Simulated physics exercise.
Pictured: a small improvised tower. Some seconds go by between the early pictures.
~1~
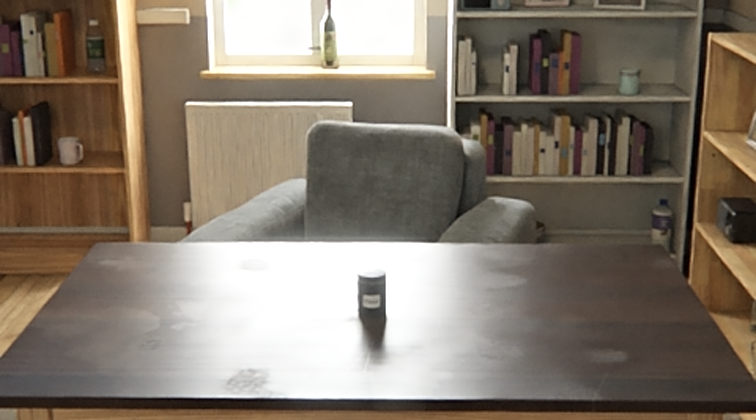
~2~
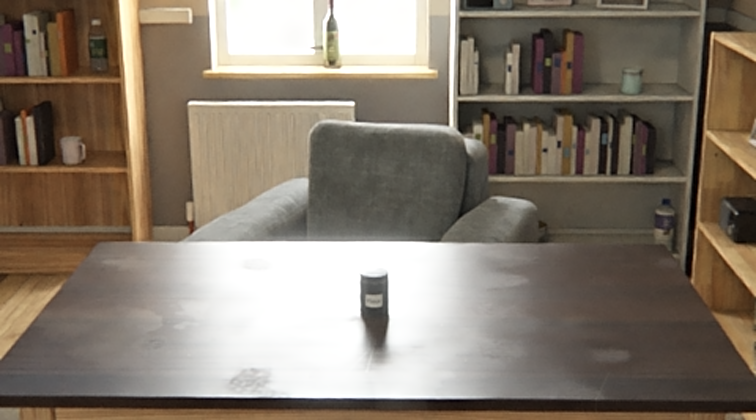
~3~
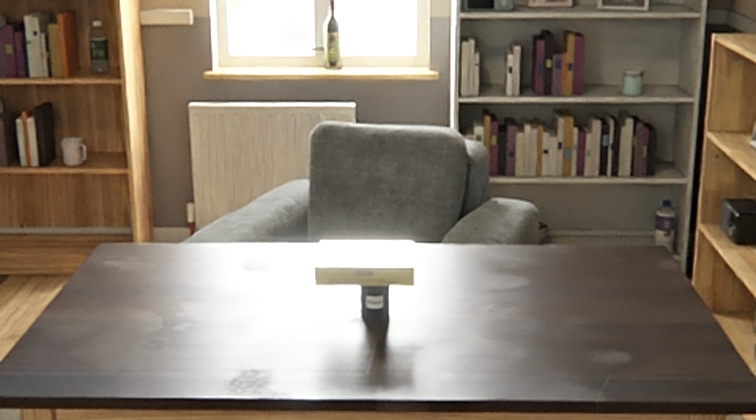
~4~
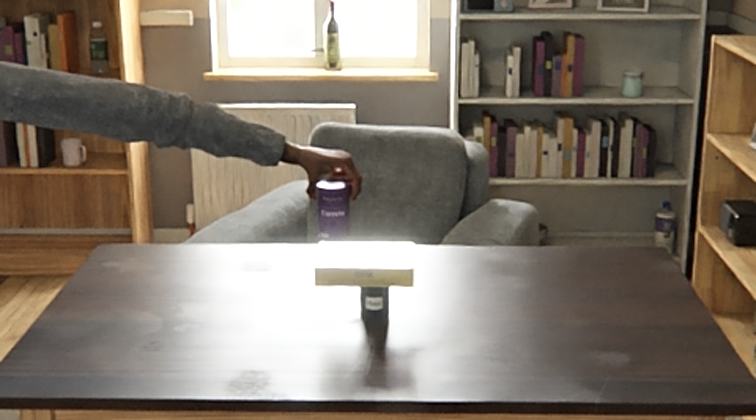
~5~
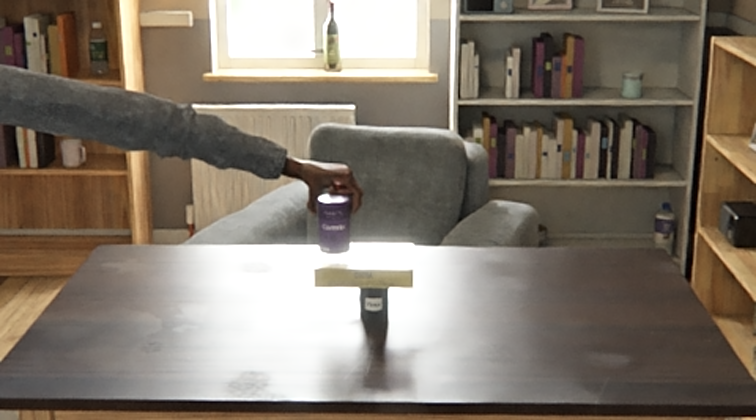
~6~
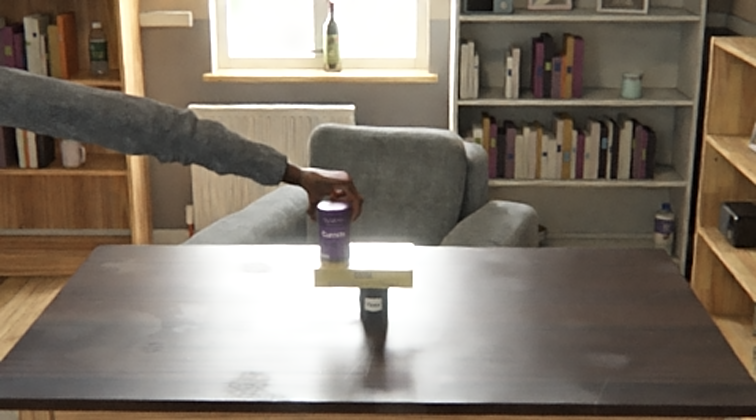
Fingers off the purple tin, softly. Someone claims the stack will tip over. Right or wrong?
Right, it tips over.
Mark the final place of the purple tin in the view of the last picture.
At about (235, 310).
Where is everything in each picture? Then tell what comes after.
The last thing is not in view yet; black jar (372, 292), in the first frame.
The last thing is not in view yet; black jar (374, 292), in the second frame.
The last thing is not in view yet; black jar (375, 293), in the third frame.
Still above its spot; purple tin (334, 210); black jar (375, 294), in the fourth frame.
Still above its spot; purple tin (335, 224); black jar (374, 295), in the fifth frame.
In place under the hand; purple tin (334, 231); black jar (374, 295), in the sixth frame.
Then, 0.40 s on from there, purple tin now fallen; yellow packet turned 59° from how it was put.
Then, 0.90 s on from there, yellow packet turned 52° from how it was put; black jar shifted a little.
In the end, fallen, purple tin and yellow packet; moved from the start, black jar. At the end, from the last picture's camera, purple tin near (235, 310). The stack loses its balance.
